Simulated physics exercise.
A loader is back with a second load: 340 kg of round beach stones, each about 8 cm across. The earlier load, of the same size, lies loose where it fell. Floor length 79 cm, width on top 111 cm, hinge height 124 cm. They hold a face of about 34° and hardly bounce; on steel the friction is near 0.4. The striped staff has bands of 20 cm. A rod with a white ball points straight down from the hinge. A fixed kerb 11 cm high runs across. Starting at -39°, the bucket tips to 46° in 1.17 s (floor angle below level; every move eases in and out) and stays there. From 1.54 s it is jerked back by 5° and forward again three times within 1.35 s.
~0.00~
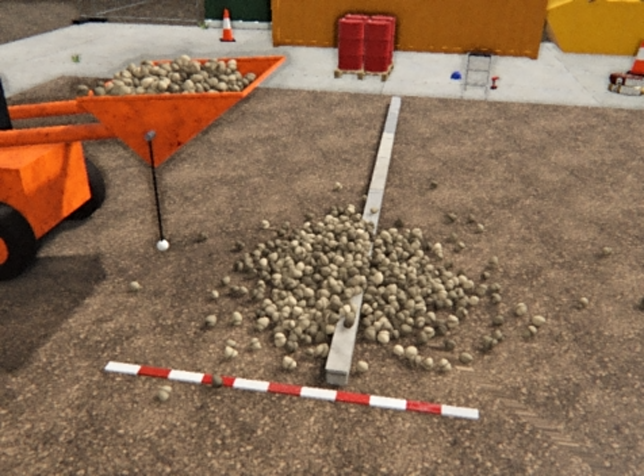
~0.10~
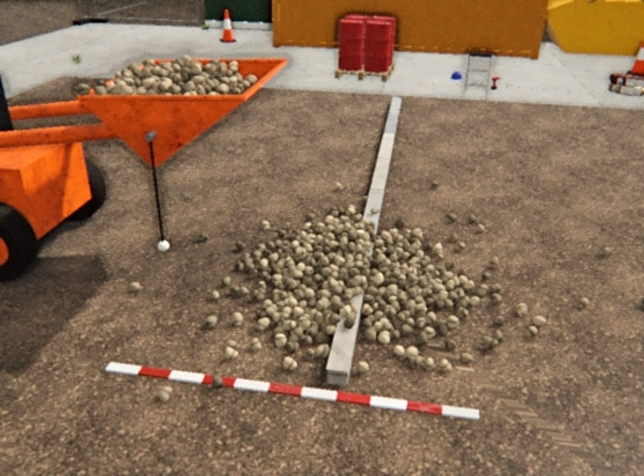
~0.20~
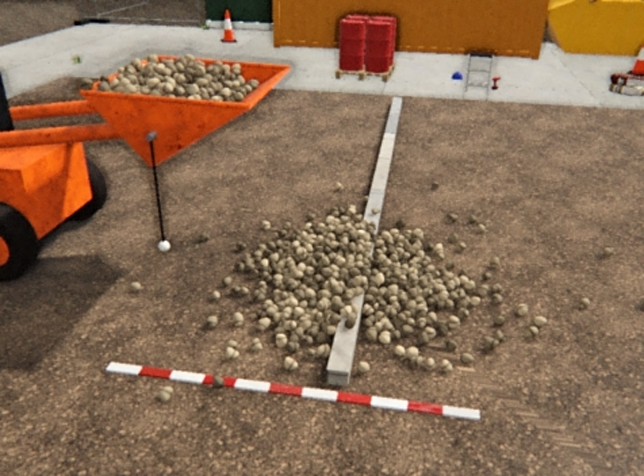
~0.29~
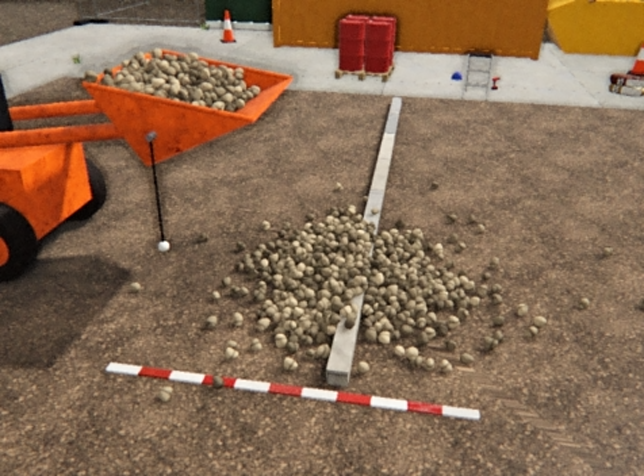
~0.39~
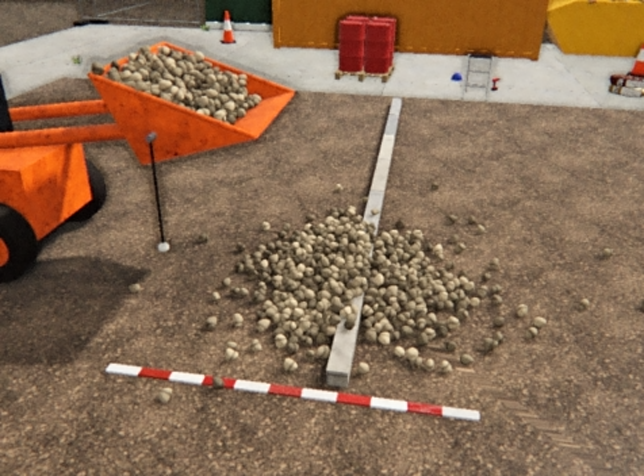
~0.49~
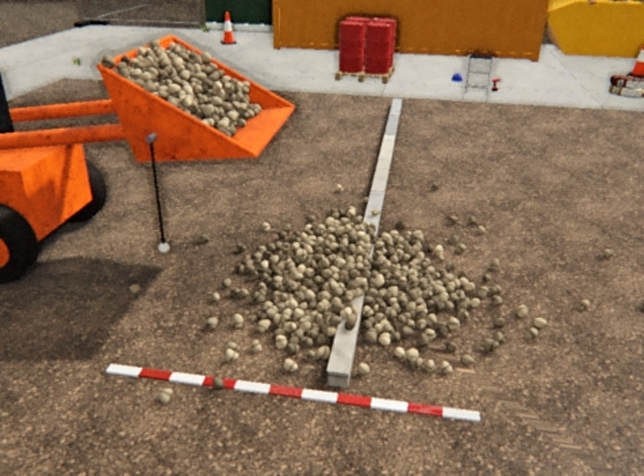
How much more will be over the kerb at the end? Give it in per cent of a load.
Close to 3 parts in a hundred.
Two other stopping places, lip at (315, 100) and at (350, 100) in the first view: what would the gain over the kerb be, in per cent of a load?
Near 45 per cent from the first place, 75 from the second.
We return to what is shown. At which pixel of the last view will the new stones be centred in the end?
Near (287, 260).
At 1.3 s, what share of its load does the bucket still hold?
Roughly 30 per cent is still inside.
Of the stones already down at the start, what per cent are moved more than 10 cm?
Roughly 10 per cent of them.
After 0.9 s the floor is at 33°; in per cent of one load, 98 in the bucket, 69 on this side of the kerb, 33 over the kerb; the foremost stones are at (574, 293).
After 1.3 s the floor is at 46°; in per cent of one load, 28 in the bucket, 139 on this side of the kerb, 33 over the kerb; the foremost stones are at (574, 293).
After 3.3 s the floor is at 46°; in per cent of one load, 0 in the bucket, 164 on this side of the kerb, 36 over the kerb; the foremost stones are at (574, 293).
After 5.9 s the floor is at 46°; in per cent of one load, 0 in the bucket, 164 on this side of the kerb, 36 over the kerb; the foremost stones are at (574, 293). Net gain over the kerb, 3.
